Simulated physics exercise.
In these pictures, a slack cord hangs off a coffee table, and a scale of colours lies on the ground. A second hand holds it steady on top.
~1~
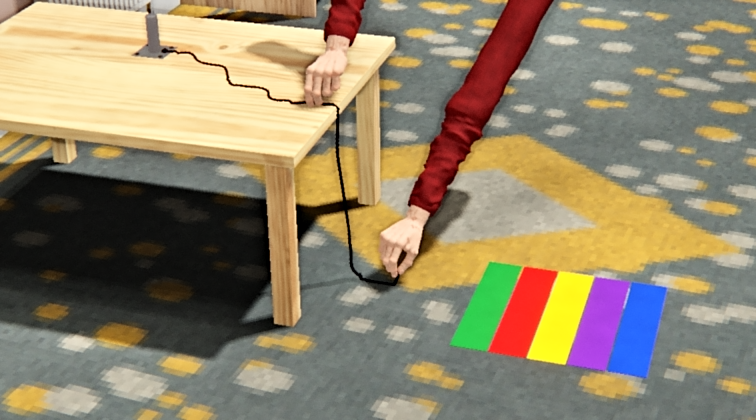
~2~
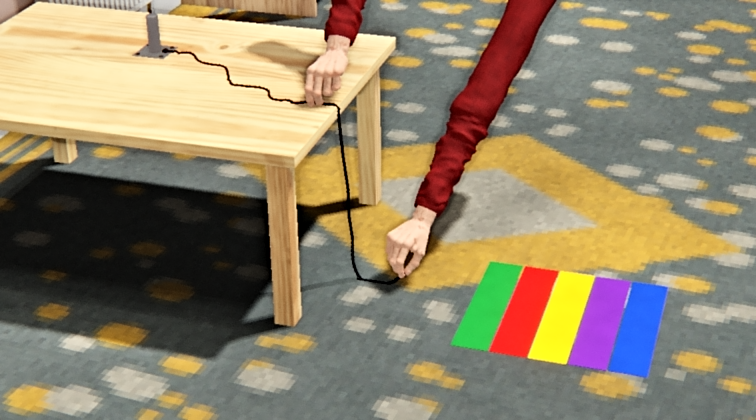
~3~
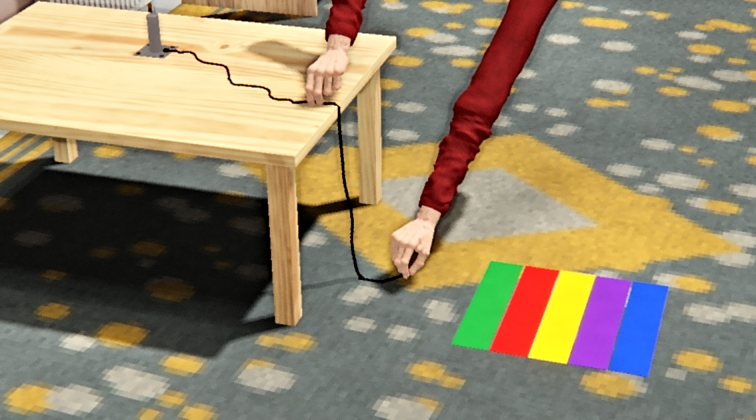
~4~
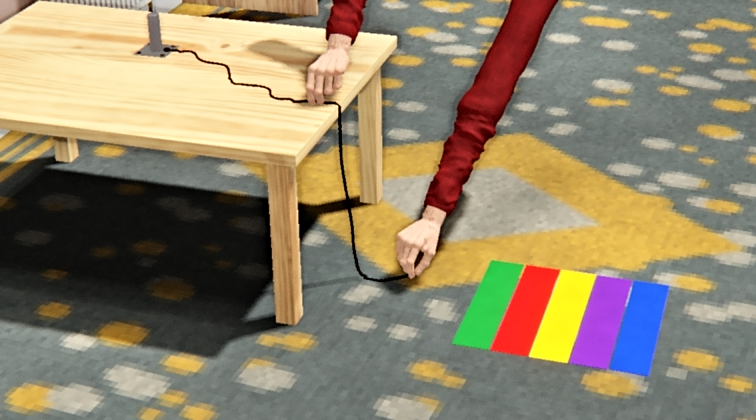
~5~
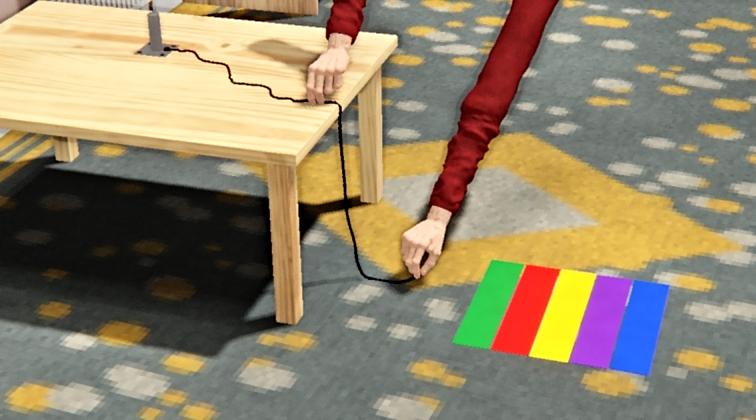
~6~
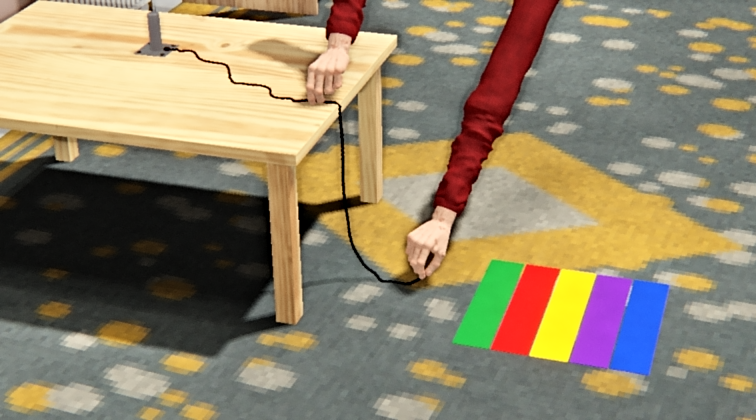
At the start, a black cord runs across a wooden coffee table and hangs slack over its edge, one red-sleeved hand on it at the tabletop and another holding its end near the floor, left of five coloured strips. The lower hand then draws the end slightly rightward, while the upper hand stays put.
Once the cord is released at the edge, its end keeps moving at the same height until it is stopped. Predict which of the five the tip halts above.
I expect it over the yellow strip.
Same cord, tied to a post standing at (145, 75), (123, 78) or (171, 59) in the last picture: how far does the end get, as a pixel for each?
The places are (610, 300), (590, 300) and (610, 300).
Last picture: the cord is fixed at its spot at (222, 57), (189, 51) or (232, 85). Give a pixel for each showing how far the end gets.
Expect roughly (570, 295) for the first, (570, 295) for the second and (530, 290) for the third.
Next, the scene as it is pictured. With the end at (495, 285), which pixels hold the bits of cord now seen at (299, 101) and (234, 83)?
The two spots arrive at (341, 101) and (267, 79).
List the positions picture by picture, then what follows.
In the first picture, end (397, 272); green (475, 332); red (513, 338); yellow (552, 344); purple (591, 351); blue (631, 357).
In the second picture, end (404, 273); cord through (194, 55) (229, 78) (272, 99) (339, 119) (348, 196) (355, 267).
In the third picture, end (409, 273).
In the fourth picture, end (414, 273); cord through (196, 54) (230, 76) (273, 97) (340, 118) (347, 194) (358, 266).
In the fifth picture, end (420, 273).
In the sixth picture, end (425, 274); cord through (196, 53) (230, 76) (273, 97) (340, 117) (344, 193) (364, 264).
Early on, end near (495, 285); over green.
Midway, end near (544, 292); over red.
At the end of the slack, end near (573, 296); over yellow. It halts on the yellow strip.
